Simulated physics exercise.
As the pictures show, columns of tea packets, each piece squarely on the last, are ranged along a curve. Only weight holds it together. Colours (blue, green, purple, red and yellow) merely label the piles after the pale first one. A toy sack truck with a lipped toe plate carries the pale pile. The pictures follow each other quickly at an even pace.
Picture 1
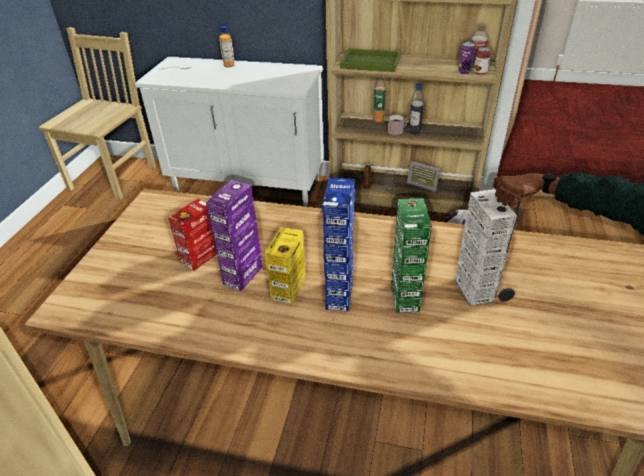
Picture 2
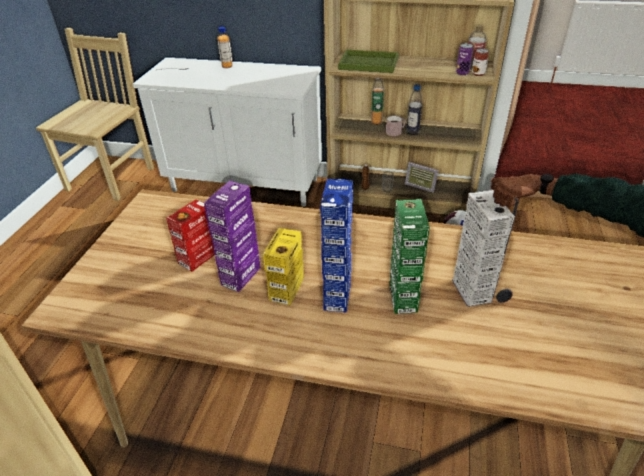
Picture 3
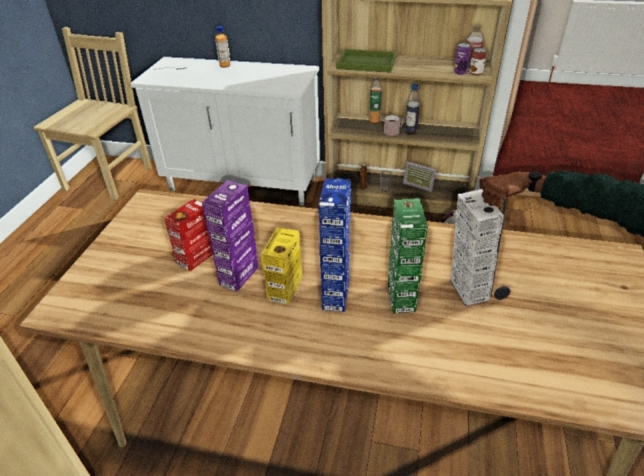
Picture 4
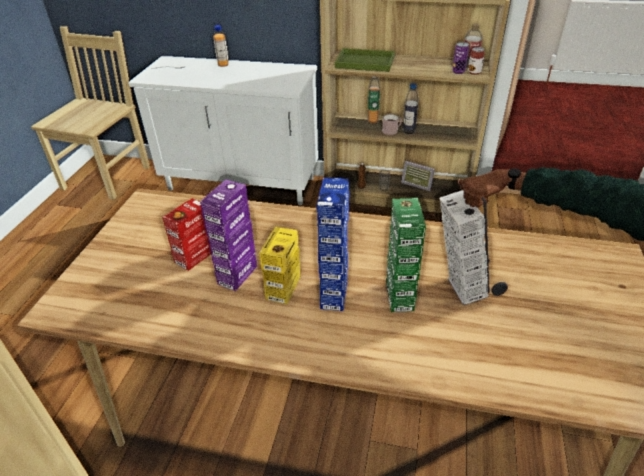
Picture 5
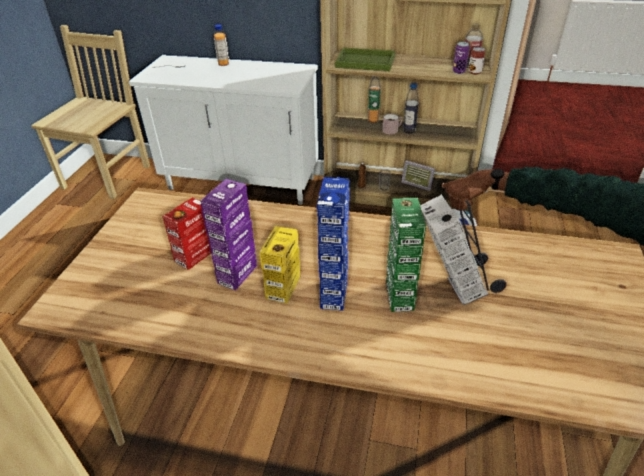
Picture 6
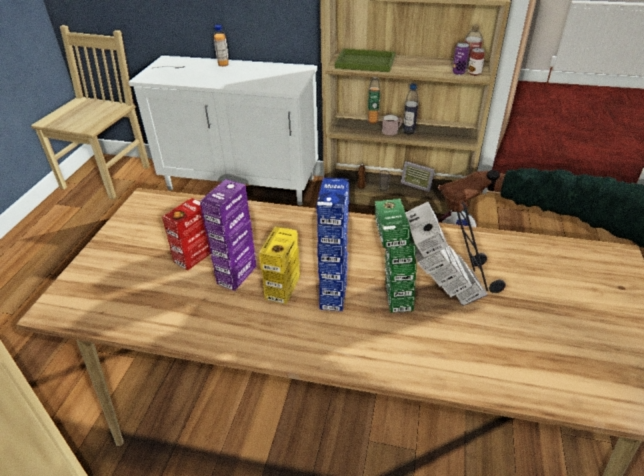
On a wooden table in a furnished room, red, purple, yellow, blue, green and pale stacks of packets stand upright in a row. The pale stack at the right tilts leftward, slightly at first, then steeply, with dark wheeled parts showing beside it. It meets the green stack, whose upper packets shift left.
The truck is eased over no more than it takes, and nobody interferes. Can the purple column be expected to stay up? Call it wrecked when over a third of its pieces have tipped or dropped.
It comes down.
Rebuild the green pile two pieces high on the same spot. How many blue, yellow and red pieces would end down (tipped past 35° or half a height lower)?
Blue 0, yellow 0, red 0.
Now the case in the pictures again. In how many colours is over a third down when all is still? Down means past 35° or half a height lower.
In all, 5.
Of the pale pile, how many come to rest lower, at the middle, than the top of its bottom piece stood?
The count is 4.
Soon, 5 of the pale pile down; none of the 5 purple packets down (5 of 22 in all colours); top purple packet unmoved; top green packet tipped well over, about its own height lower.
A while on, 5 of the pale pile down; 5 of the 5 purple packets down (22 of 22 in all colours); top purple packet tipped well over, some two heights lower; top green packet tipped steeply, some three heights lower.
Finally, 5 of the pale pile down; 5 of the 5 purple packets down (22 of 22 in all colours); top purple packet on its side; top red packet upside down. Seen by the last camera, middles, top purple packet near (56, 289), top red packet near (135, 217).
